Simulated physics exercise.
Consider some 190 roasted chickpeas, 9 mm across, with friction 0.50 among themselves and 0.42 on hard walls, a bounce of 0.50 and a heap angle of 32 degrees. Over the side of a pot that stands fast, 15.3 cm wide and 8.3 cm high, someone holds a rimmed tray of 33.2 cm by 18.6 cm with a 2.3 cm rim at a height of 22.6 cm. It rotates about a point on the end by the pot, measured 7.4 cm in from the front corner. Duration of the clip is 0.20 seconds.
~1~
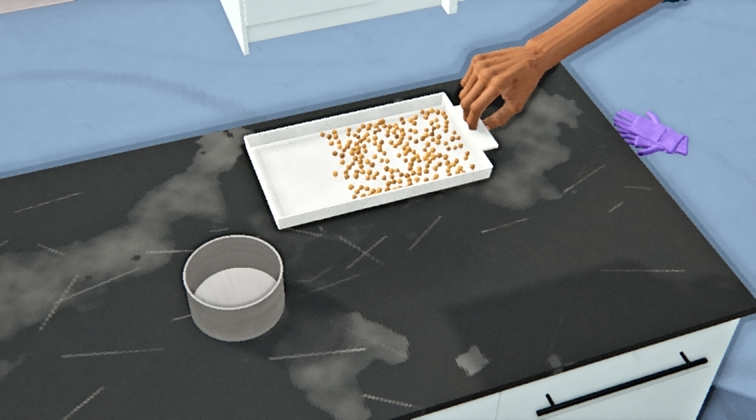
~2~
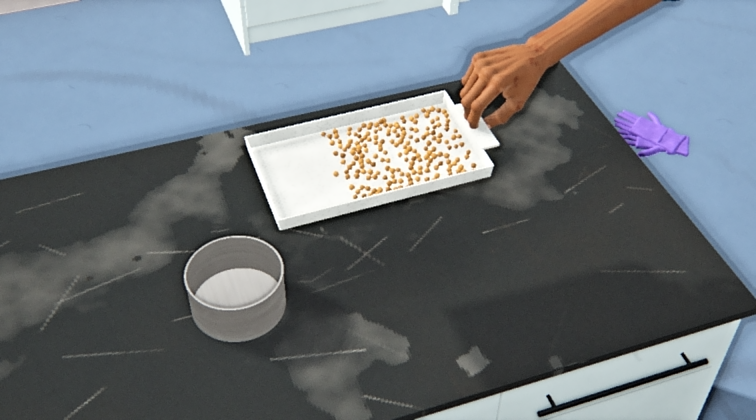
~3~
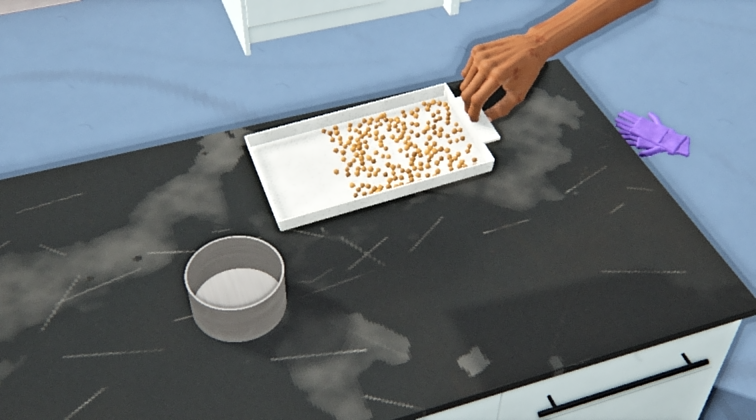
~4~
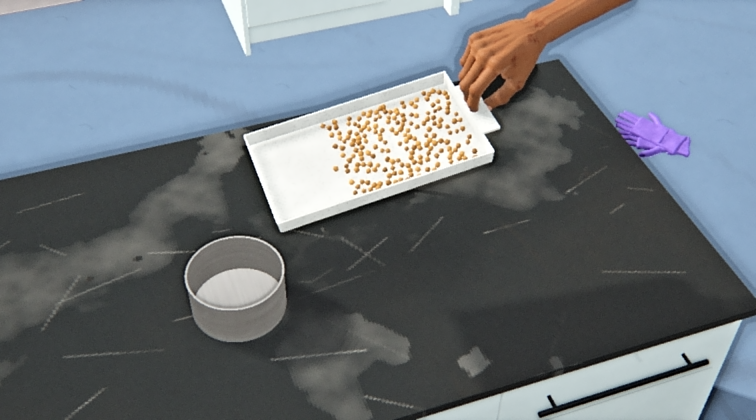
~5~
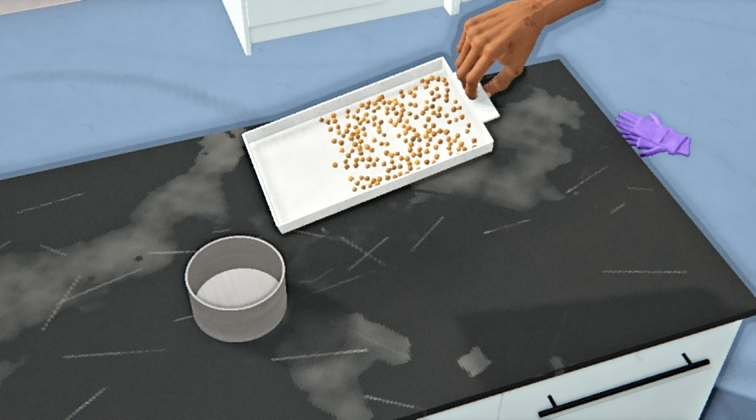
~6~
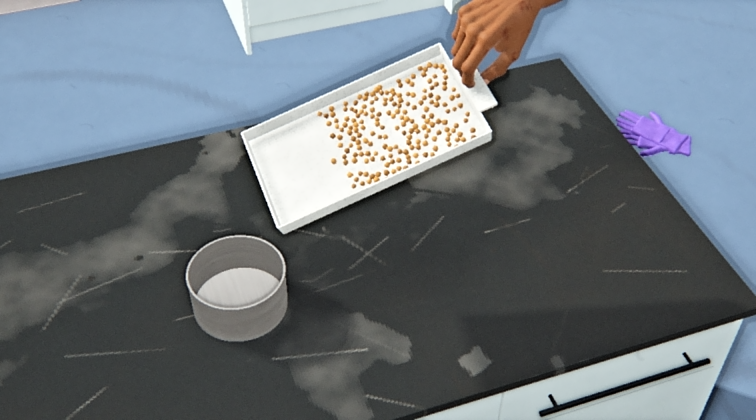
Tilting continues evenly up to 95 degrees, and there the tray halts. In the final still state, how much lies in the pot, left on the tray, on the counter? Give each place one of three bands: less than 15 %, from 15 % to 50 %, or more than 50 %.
Pot - from 15 % to 50 %; tray - less than 15 %; counter - more than 50 %.
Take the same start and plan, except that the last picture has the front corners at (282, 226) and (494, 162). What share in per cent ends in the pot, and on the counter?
Pot 0, counter 90.
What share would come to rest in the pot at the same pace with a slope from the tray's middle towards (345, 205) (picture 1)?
That comes to around 20 per cent.
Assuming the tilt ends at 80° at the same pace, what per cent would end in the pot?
Roughly 25 %.
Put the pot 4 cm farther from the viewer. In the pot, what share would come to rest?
Then about 5 per cent.
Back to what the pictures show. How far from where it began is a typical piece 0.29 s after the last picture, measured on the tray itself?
By then it sits near 8 cm from where it began.
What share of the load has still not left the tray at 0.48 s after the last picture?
I'd put it at roughly 80 per cent.
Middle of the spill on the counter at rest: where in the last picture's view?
You'll find it at about pixel (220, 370).
Then, 0.29 s after the last picture, tilt 57 degrees; the tray holds 100 %, the pot 0 %.
Then, 0.48 s after the last picture, tilt 82 degrees; the tray holds 80 %, the pot 0 %.
Then, 0.79 s after the last picture, tilt 95 degrees; the tray holds 15 %, the pot 25 %.
In the end, pot 30 %, tray 5 %, counter 65 %.
